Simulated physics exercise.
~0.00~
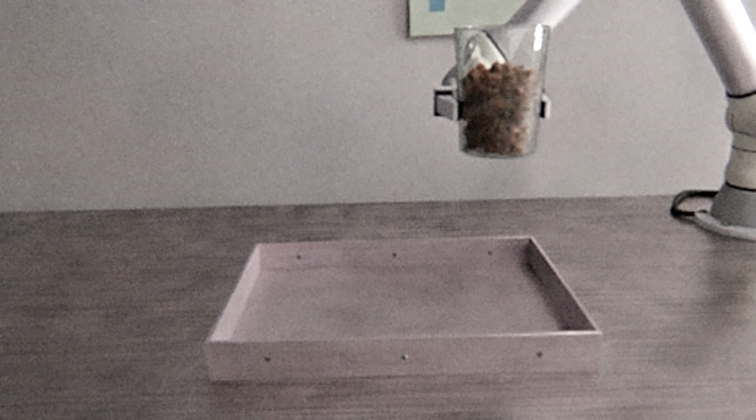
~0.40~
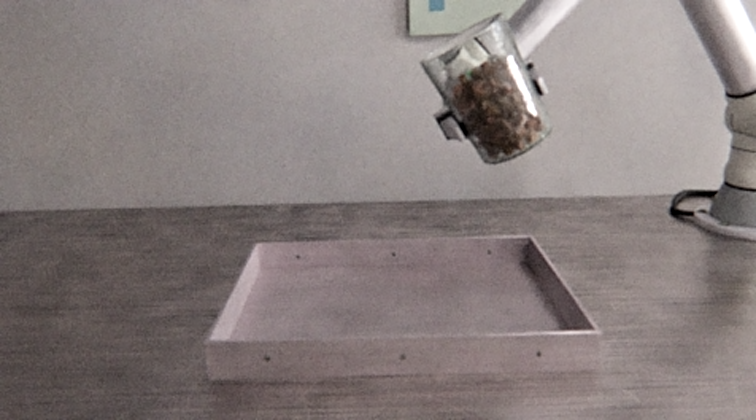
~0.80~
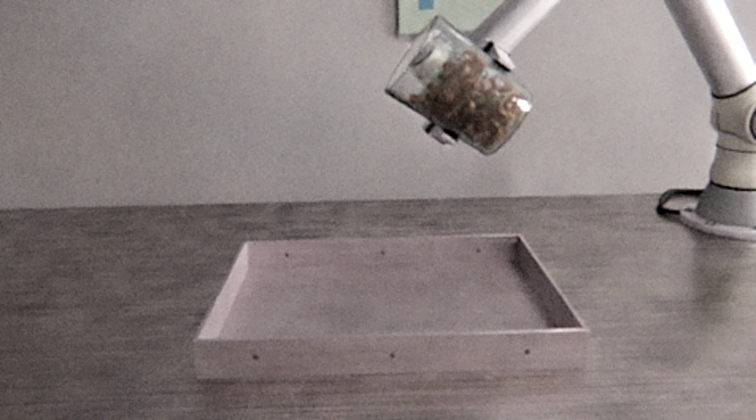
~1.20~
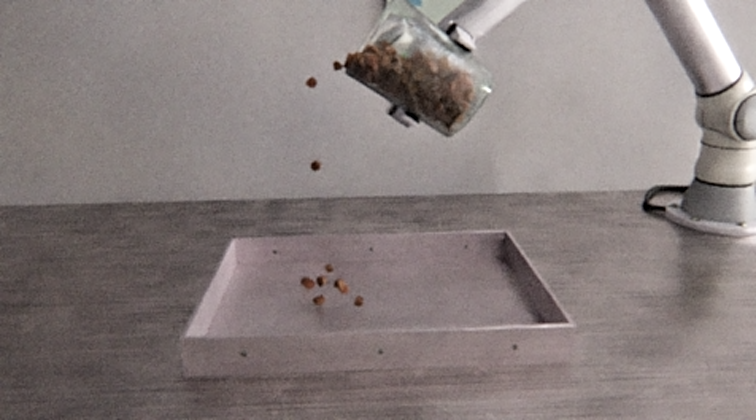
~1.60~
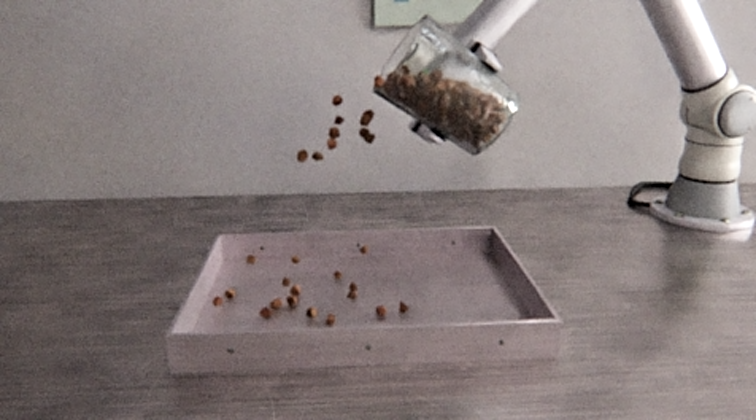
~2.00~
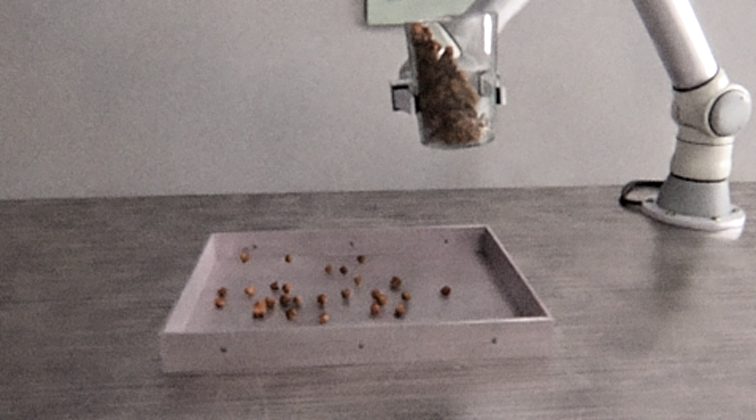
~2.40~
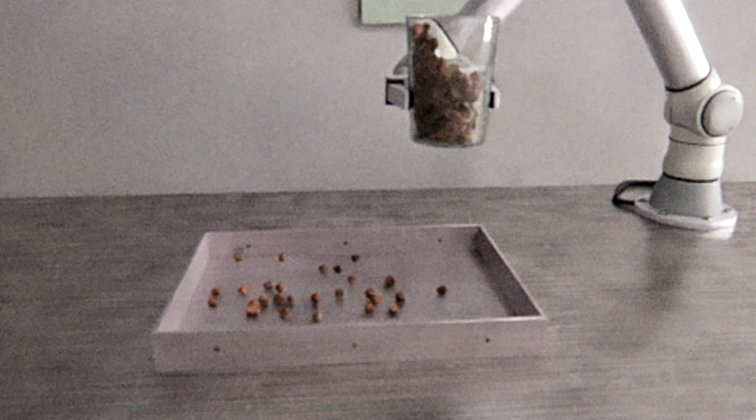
A robot arm tipped a clear tumbler of brown pet food pellets to the left over a shallow pinkish tray, scattering some across it, then turned the tumbler upright again, still holding most of the pellets above the tray.
